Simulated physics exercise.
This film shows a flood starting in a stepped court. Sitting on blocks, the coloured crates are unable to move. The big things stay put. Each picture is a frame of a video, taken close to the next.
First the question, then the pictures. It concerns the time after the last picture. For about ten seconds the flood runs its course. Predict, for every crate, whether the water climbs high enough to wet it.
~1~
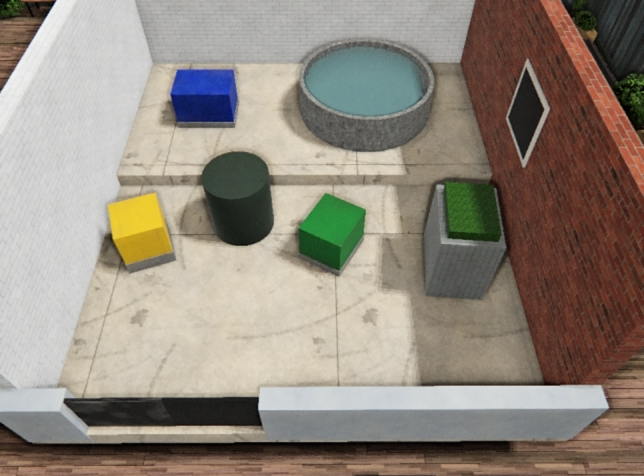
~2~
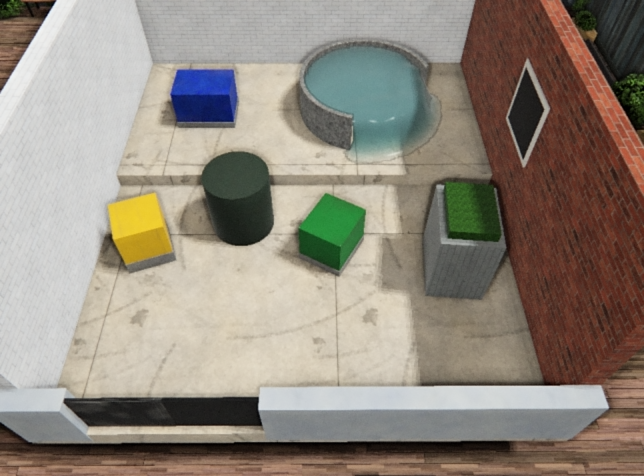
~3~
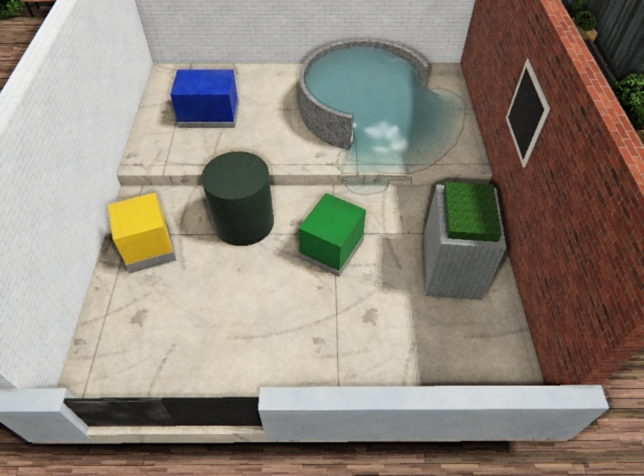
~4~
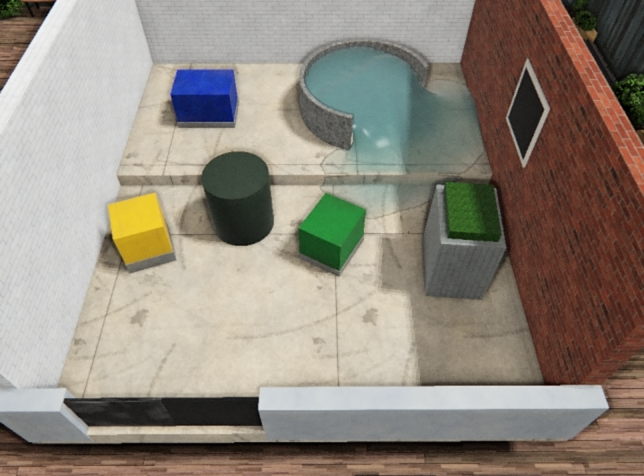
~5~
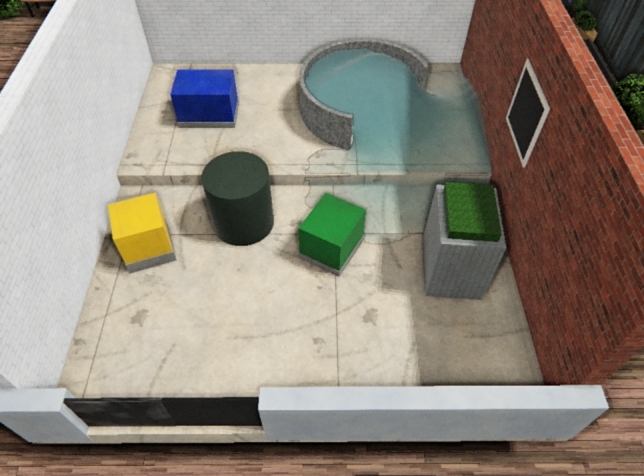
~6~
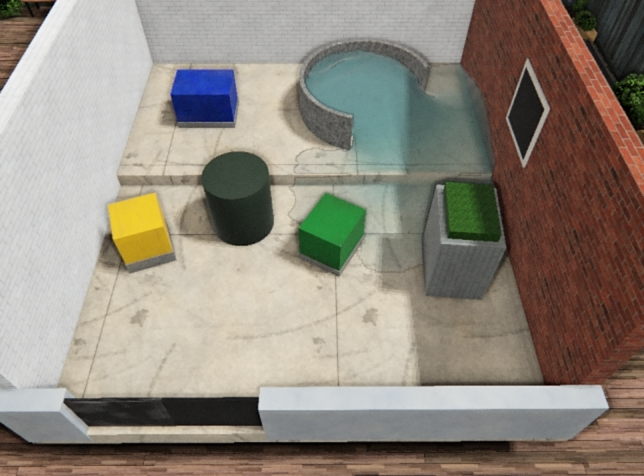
At the end, blue crate: Remains dry; green crate: Becomes wet; yellow crate: Remains dry.
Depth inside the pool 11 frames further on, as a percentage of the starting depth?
That comes to about 28 per cent.
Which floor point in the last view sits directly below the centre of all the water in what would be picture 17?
(424, 174).
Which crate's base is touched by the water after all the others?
My pick is the yellow crate.
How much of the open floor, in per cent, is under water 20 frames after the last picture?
Close to 50 %.
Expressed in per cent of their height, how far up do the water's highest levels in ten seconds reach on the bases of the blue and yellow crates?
30 and 70 per cent, roughly.
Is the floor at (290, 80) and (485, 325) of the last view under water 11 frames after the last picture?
Going in order, I'd say clear for the first and drenched for the second.
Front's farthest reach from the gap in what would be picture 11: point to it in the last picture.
Point: (439, 395) in the last picture's pixels.
A moment on, water covers 30 % of the floor; the blue crate not reached, the green crate water round its plinth, the yellow crate not reached.
Next, water covers 40 % of the floor; the blue crate not reached, the green crate water round its plinth, the yellow crate not reached.
Then, water covers 50 % of the floor; the blue crate not reached, the green crate water round its plinth, the yellow crate not reached.
Later, water covers 80 % of the floor; the blue crate water round its plinth, the green crate water round its plinth, the yellow crate water round its plinth.
In the end, water covers 80 % of the floor; the blue crate stayed above the water, the green crate was topped, the yellow crate stayed above the water.
